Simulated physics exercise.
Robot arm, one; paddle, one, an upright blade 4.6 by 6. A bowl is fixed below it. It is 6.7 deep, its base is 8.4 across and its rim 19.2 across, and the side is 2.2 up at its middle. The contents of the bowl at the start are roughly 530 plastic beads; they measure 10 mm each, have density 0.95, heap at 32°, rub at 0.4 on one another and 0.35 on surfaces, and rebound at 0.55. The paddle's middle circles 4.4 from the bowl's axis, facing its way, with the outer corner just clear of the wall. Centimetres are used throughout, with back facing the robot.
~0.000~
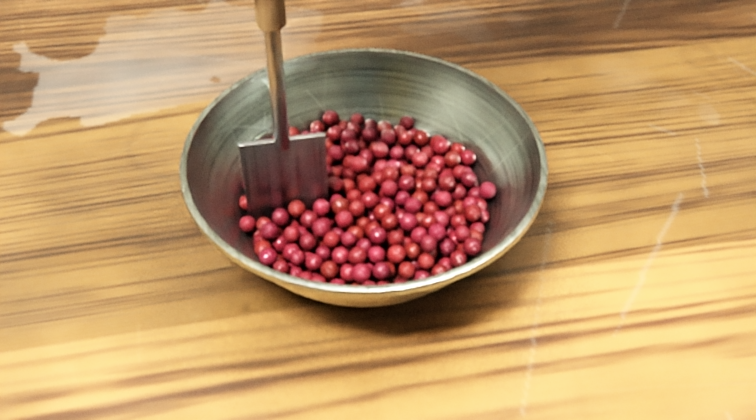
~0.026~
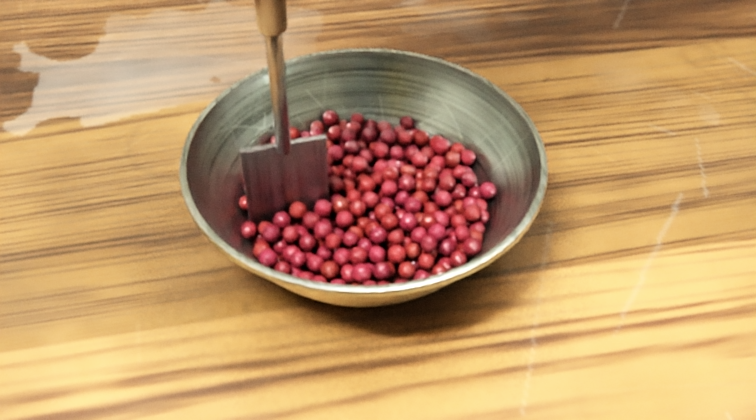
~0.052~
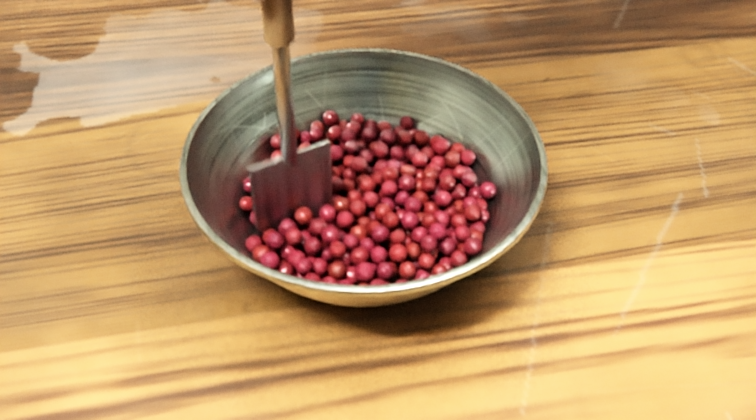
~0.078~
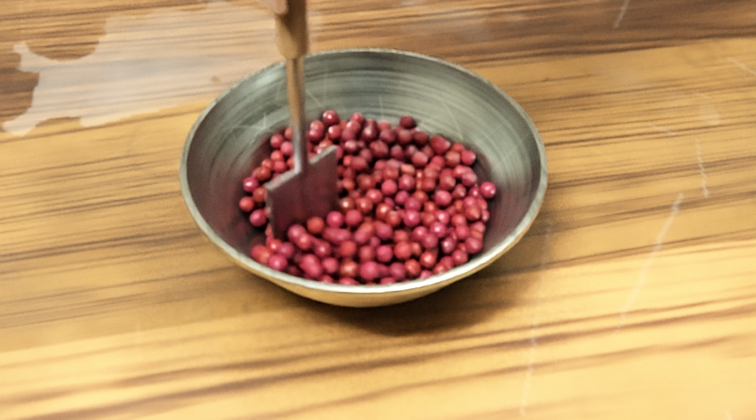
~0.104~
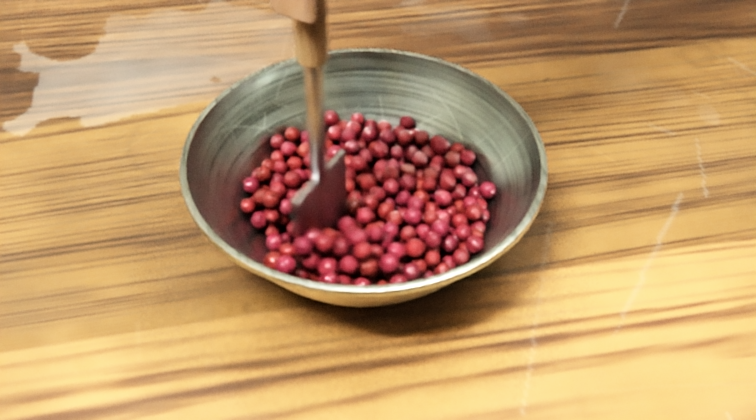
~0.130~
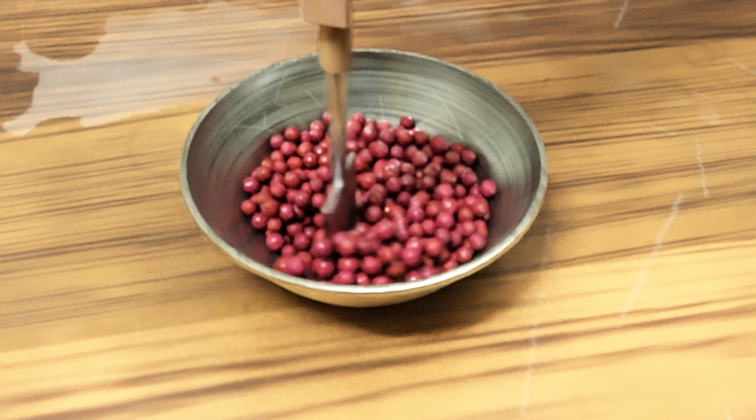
A flat metal paddle on a wooden handle pushed through a bowl of small red balls, moving from the left toward the front middle and turning edge-on as the balls shifted around it.
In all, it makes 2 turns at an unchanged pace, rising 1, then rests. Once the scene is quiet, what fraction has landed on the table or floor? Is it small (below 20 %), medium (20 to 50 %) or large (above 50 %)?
It is small.
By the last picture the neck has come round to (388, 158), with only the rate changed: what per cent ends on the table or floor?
I'd say near 30 per cent.
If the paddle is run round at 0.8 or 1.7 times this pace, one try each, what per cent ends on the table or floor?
Roughly 5 and 35 per cent.
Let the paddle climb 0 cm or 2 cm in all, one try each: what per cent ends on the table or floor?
That gives about 20 per cent and 5 per cent, in order.
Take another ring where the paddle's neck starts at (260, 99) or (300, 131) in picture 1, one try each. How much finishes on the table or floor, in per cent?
I'd guess some 5 and 5 percent.
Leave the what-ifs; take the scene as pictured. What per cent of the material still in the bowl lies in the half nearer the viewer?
Estimate: Some 50 %.
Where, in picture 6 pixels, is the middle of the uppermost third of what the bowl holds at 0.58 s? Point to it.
About pixel (264, 168).
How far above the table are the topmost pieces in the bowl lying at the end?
Around 6.0 cm above the table.
By 0.58 s, 321° round, highest piece 9 above the table; 495 in the bowl, 27 on the table or floor, 9 in flight or on the tool.
By 1.03 s, 219° round, highest piece 8 above the table; 473 in the bowl, 58 on the table or floor.
By 1.45 s, 0° round, highest piece 6 above the table; 471 in the bowl, 60 on the table or floor.
By 2.15 s, 0° round, highest piece 6 above the table; 471 in the bowl, 60 on the table or floor.
Final count, 471 in the bowl, 60 on the table or floor. That is 11 % on the table or floor.
